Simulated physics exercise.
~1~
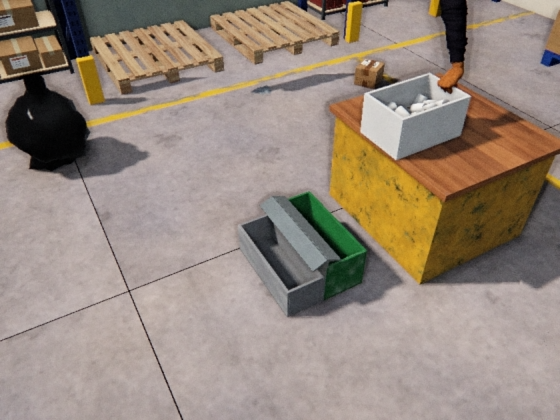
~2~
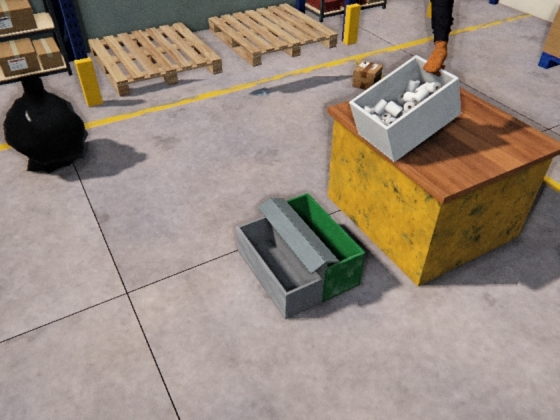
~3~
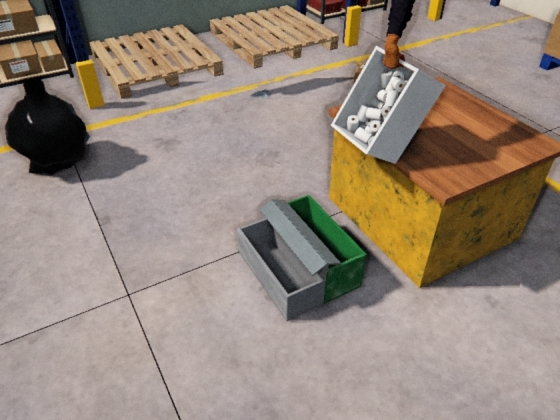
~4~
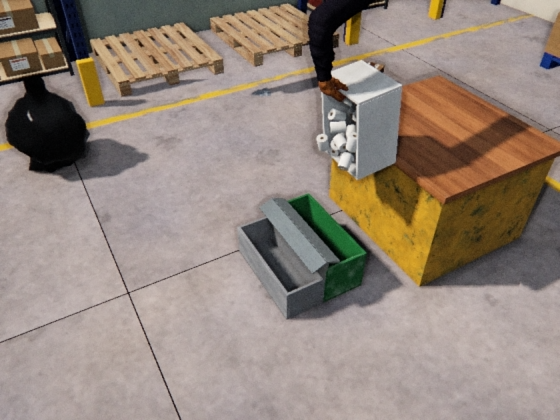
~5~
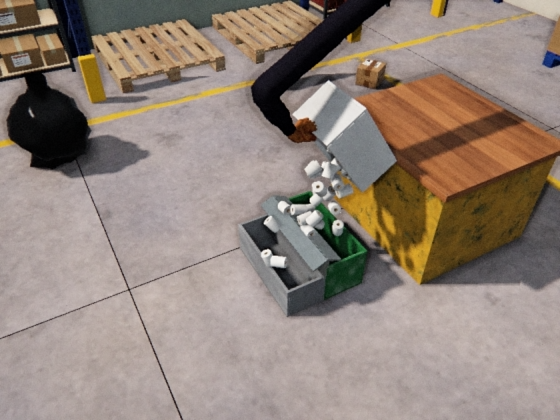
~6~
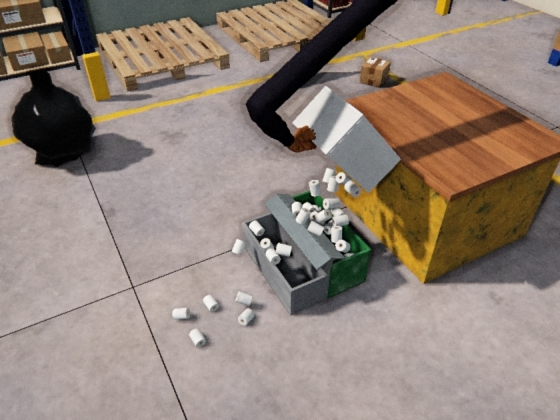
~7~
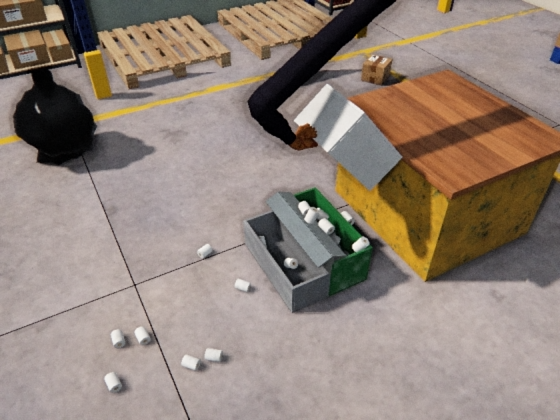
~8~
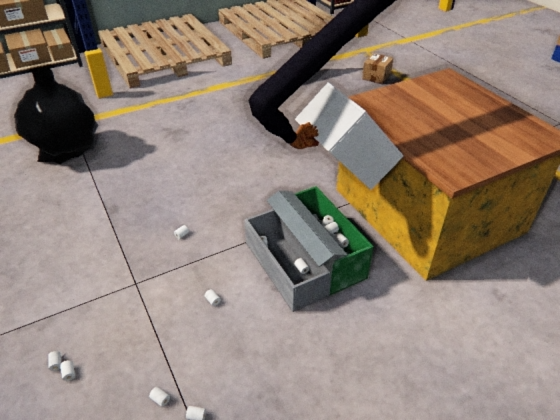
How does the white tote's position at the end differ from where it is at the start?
At the start the white tote sits upright on top of the wooden bench. By the end it is farther left and slightly lower, tipped steeply over the bench's left edge above the green tub.
An arm tips paper rolls from a white tote into a green tub, spilling several.
